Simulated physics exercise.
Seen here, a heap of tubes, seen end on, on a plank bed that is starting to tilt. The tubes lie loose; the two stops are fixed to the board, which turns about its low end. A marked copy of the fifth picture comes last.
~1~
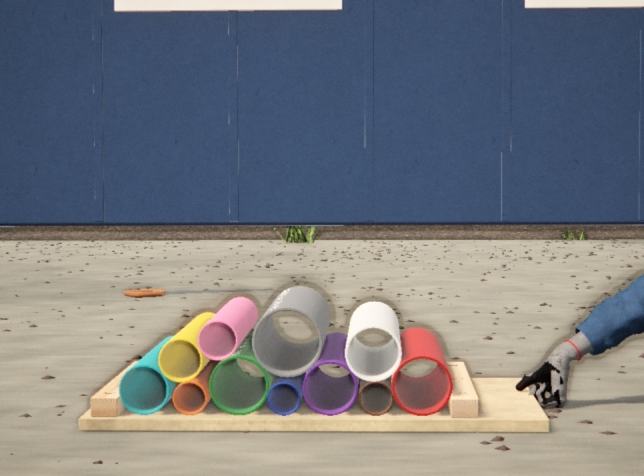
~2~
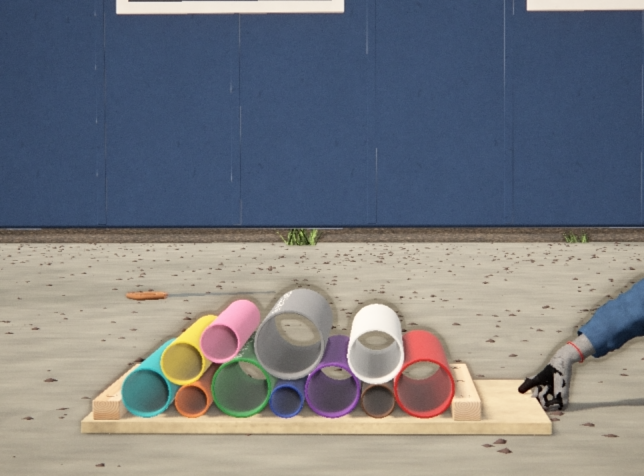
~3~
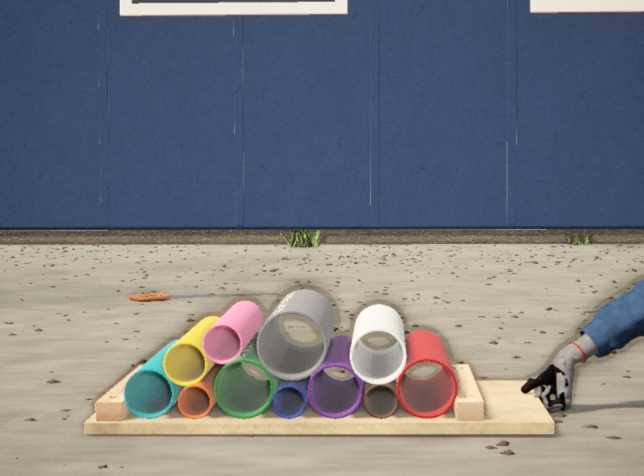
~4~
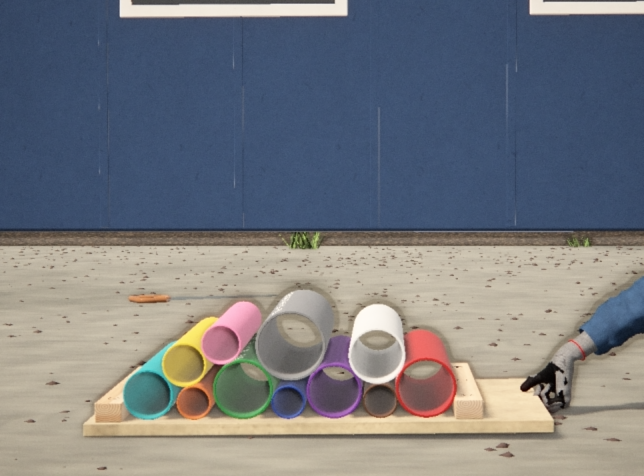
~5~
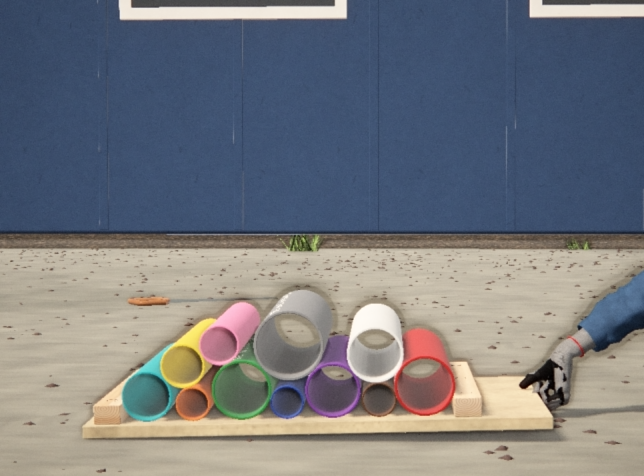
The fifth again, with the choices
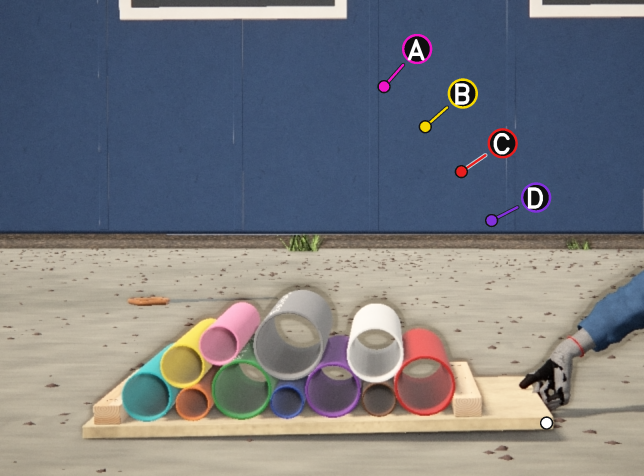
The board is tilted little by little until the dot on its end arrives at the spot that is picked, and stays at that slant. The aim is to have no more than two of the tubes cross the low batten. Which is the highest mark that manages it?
The last mark within the limit is B.
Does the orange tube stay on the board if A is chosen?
Yes, with A.
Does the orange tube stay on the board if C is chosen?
Yes.
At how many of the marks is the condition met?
Three of them.
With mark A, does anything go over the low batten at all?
Yes.
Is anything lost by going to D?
At D: No.
On the marked copy, A at (384, 86); B at (425, 127); C at (461, 172); D at (492, 220); the white dot at (546, 423).
Following B. Soon after the start, board at 21°.
Later, board at 41°.
In the end, board at 41°, none over the low batten.
As for the rest, A four over the low batten (yellow, white, pink, grey); C none over the low batten; D none over the low batten.
